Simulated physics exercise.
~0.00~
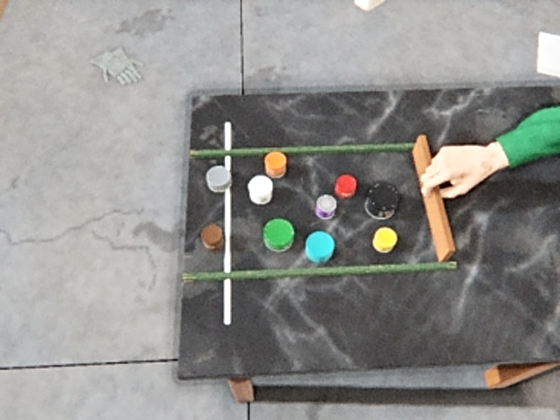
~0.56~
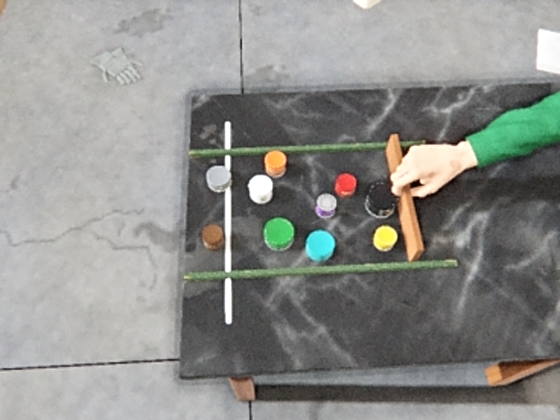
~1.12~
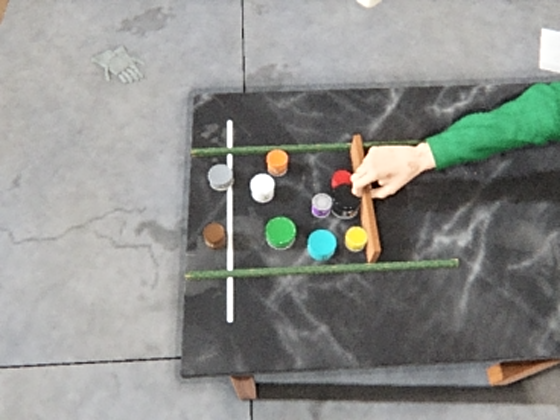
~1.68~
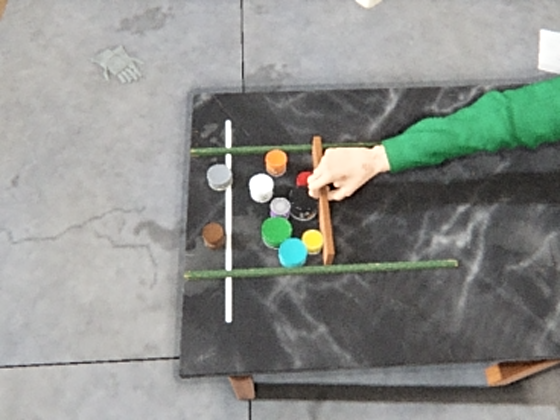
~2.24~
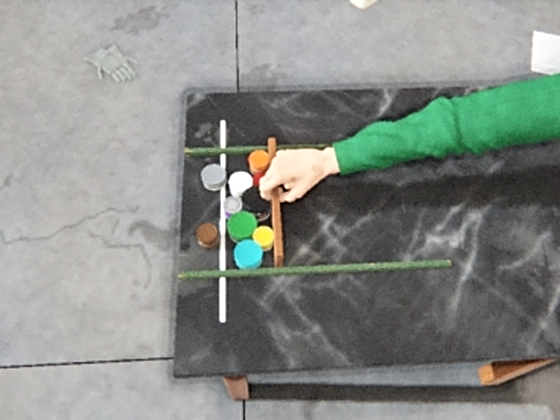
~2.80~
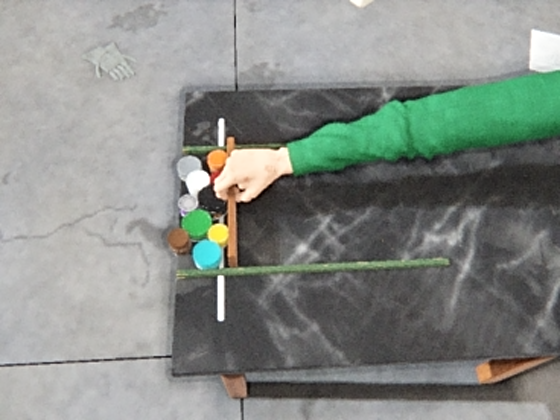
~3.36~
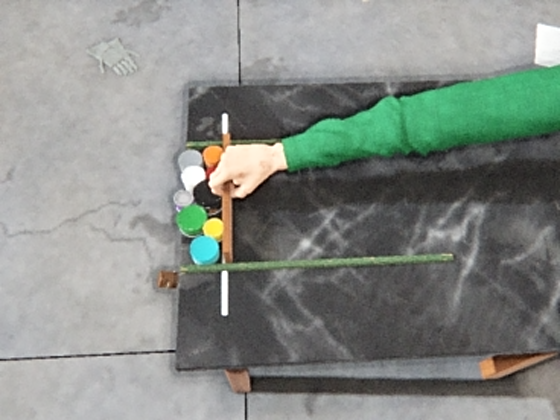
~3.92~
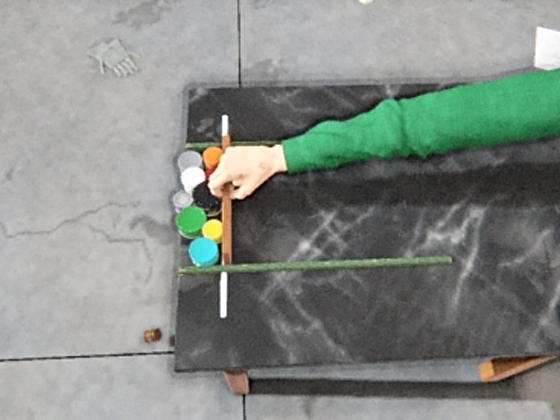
Green-sleeved arm pushing a wooden board left between green rails, bunching colourful pots at the table edge, the brown one falling off.
